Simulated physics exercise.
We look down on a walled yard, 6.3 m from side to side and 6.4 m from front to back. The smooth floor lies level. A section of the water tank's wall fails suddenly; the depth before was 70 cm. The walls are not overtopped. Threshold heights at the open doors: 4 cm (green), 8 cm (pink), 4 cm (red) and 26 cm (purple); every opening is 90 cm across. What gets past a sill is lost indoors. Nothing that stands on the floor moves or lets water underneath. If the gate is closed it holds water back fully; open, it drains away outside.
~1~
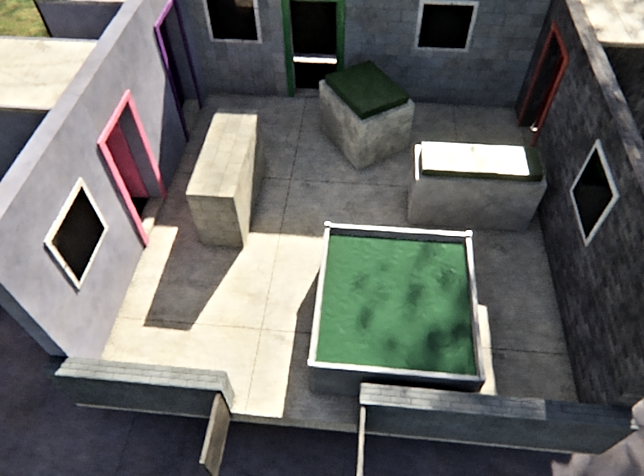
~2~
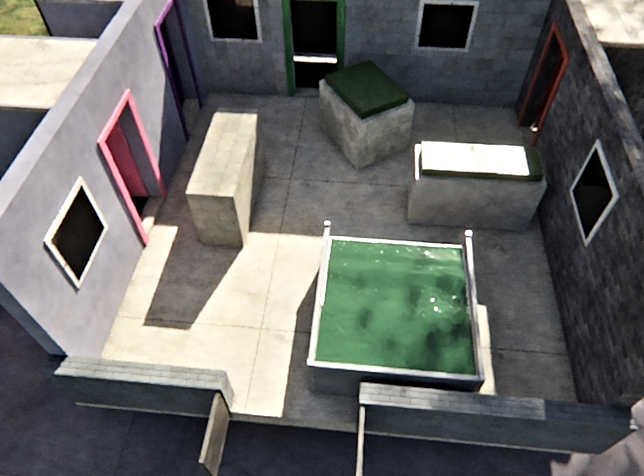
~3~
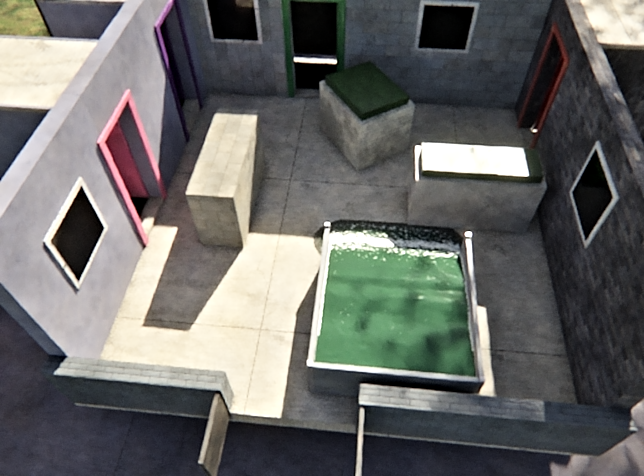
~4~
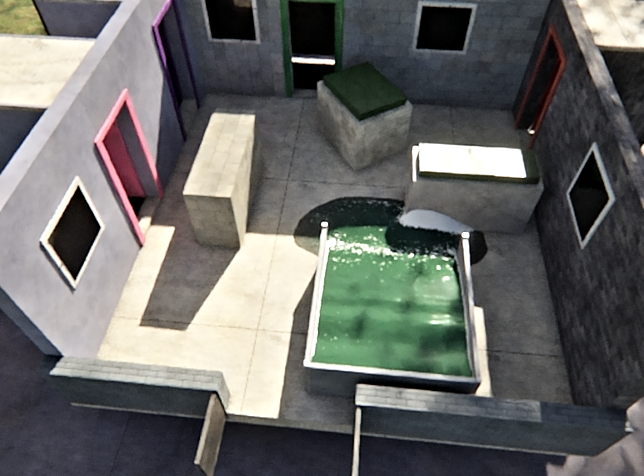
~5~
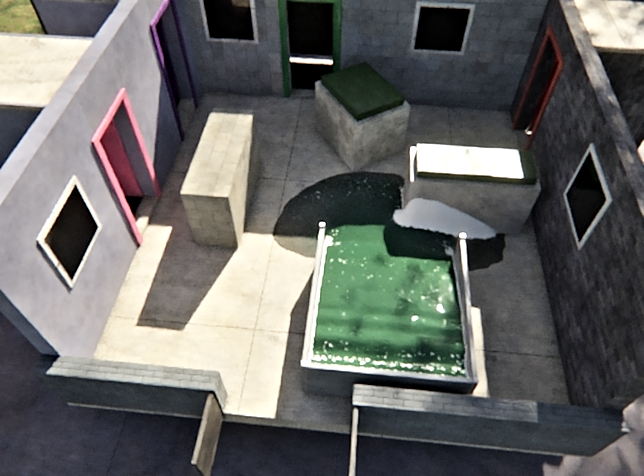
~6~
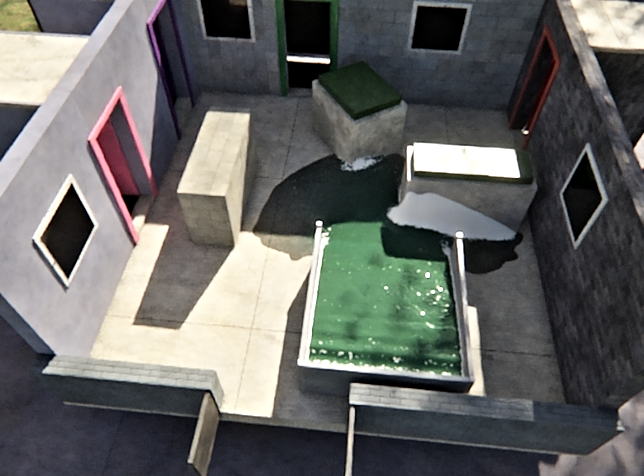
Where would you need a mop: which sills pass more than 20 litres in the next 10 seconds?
Door by door: At the green door it exceeds the limit; at the pink door it does not reach the limit; at the red door it passes the limit; at the purple door it keeps below the limit.
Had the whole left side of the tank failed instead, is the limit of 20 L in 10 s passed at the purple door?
Then: Purple under.
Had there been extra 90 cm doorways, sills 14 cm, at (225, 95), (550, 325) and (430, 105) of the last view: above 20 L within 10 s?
In turn: Above, not over, under.
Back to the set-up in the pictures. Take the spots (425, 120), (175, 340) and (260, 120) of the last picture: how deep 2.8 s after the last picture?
Roughly 2, 0 and 8 cm, in turn.
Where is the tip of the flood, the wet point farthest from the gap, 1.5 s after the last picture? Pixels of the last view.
Near (199, 92).
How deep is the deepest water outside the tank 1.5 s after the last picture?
Up to some 34 cm.
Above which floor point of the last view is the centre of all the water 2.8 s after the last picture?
Around (367, 209).
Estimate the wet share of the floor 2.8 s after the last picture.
Near 70 per cent is wet.
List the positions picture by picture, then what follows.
In the first frame, still water, 70 cm deep, in the water tank at (396, 296).
In the second frame, the front is at a hidden place, 1.1 m from the gap on the water tank's far side; 0.5 m2 of floor is under water; 70 cm left at the back of the water tank.
In the third frame, water pours out on the water tank's far side and has run 1.2 m, to (320, 237); typically 13 cm deep outside, 70 cm at the water tank's back.
In the fourth frame, the front is at (476, 233), 1.6 m from the gap on the water tank's far side; 2.7 m2 of floor is under water; 69 cm left at the back of the water tank.
In the fifth frame, the front is at (343, 177), 2.0 m from the gap on the water tank's far side; 4.0 m2 of floor is under water; 62 cm left at the back of the water tank.
In the sixth frame, the front is at (391, 155), 2.5 m from the gap on the water tank's far side; 5.0 m2 of floor is under water; 59 cm left at the back of the water tank.
Then, 0.7 s after the last picture water covers 35 % of the floor and is deepest (46 cm) near (419, 228); green door not reached, pink door not reached, red door not reached, purple door not reached.
Then, 1.5 s after the last picture water covers 55 % of the floor and is deepest (34 cm) near (532, 246); green door 5 cm at the sill, 4 L in, pink door not reached, red door 10 cm at the sill, 11 L in, purple door not reached.
Then, 2.8 s after the last picture water covers 70 % of the floor and is deepest (32 cm) near (240, 100); green door 9 cm at the sill, 21 L in, pink door not reached, red door 13 cm at the sill, 74 L in, purple door 19 cm at the sill, 0 L in.
Then, 5.3 s after the last picture water covers 95 % of the floor and is deepest (18 cm) near (81, 379); green door 11 cm at the sill, 77 L in, pink door 6 cm at the sill, 0 L in, red door 8 cm at the sill, 135 L in, purple door 11 cm at the sill, 0 L in.
Then, 9.3 s after the last picture water covers 100 % of the floor and is deepest (11 cm) near (524, 204); green door 7 cm at the sill, 130 L in, pink door 5 cm at the sill, 0 L in, red door 8 cm at the sill, 175 L in, purple door 8 cm at the sill, 0 L in.
